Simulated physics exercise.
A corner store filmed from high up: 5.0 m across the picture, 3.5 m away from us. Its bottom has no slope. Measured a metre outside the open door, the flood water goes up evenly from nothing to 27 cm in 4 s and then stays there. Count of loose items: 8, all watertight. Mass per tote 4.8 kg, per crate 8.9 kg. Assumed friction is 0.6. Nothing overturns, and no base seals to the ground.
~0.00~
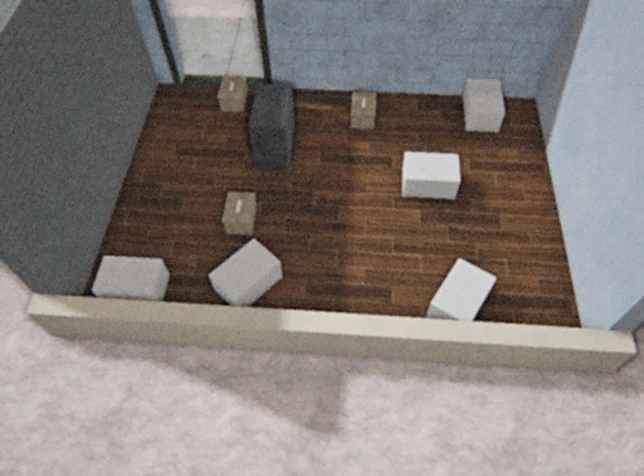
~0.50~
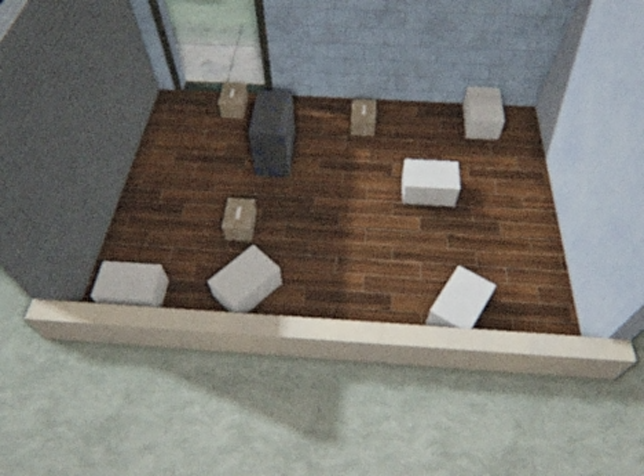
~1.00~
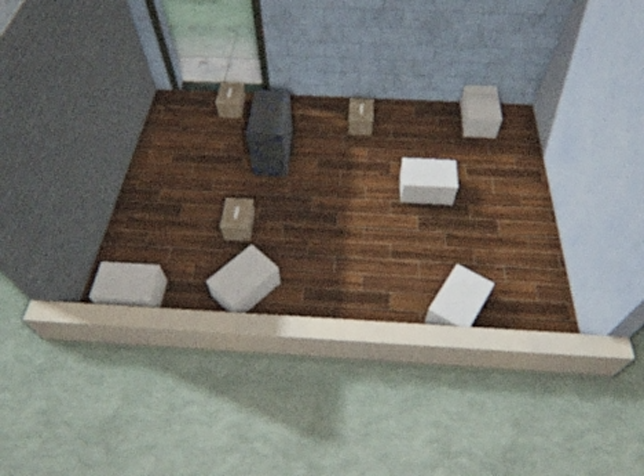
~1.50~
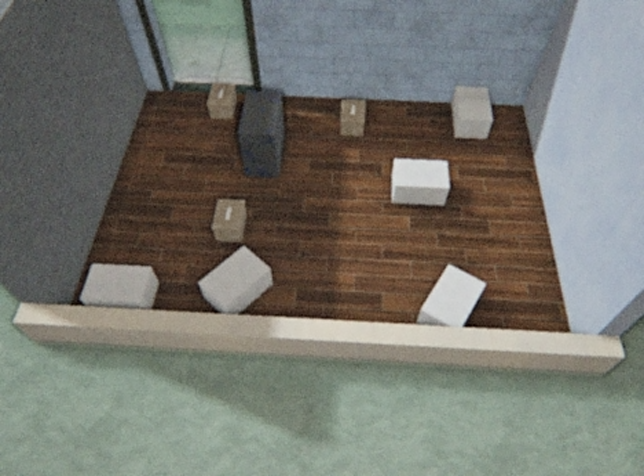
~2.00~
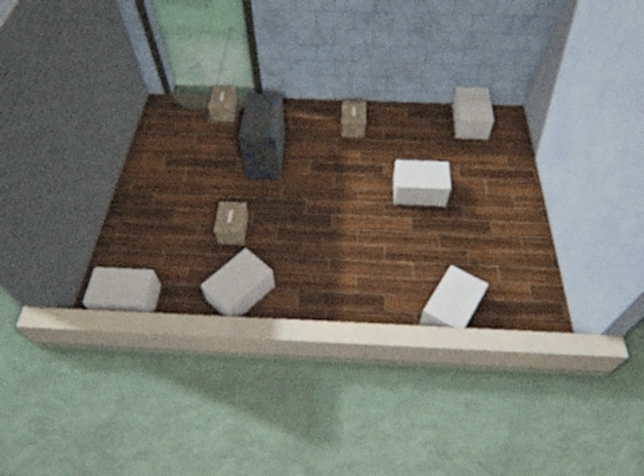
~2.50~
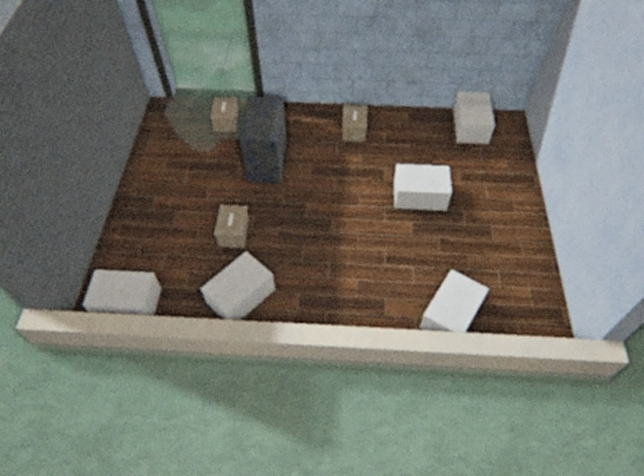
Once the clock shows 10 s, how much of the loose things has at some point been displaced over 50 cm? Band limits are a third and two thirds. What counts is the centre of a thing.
The share is two thirds or more.
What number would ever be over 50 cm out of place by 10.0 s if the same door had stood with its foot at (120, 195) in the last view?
The count would be 6.
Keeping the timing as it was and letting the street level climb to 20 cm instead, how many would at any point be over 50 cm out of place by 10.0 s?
5.
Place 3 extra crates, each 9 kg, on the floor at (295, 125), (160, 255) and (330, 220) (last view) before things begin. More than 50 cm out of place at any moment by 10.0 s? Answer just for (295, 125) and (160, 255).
Note: Item 1 below threshold; item 2 above threshold.
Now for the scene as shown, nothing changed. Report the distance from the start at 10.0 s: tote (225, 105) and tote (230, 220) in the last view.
They sit 300 cm and 150 cm away, in the order given.
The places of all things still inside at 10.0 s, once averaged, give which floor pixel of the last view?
Close to pixel (450, 156).
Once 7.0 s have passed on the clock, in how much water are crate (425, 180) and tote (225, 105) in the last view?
Depths: Near 1 cm, then near 8 cm.
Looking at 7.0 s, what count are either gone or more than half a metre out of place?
Tally at that time: 4.
After 3.5 s 1 of 8 are over 50 cm from their spots; 0 afloat.
After 4.5 s 1 of 8 are over 50 cm from their spots; 1 afloat.
After 7.0 s 4 of 8 are over 50 cm from their spots; 3 afloat.
After 10.0 s 7 of 8 are over 50 cm from their spots, and 7 have been at some point; 7 afloat.
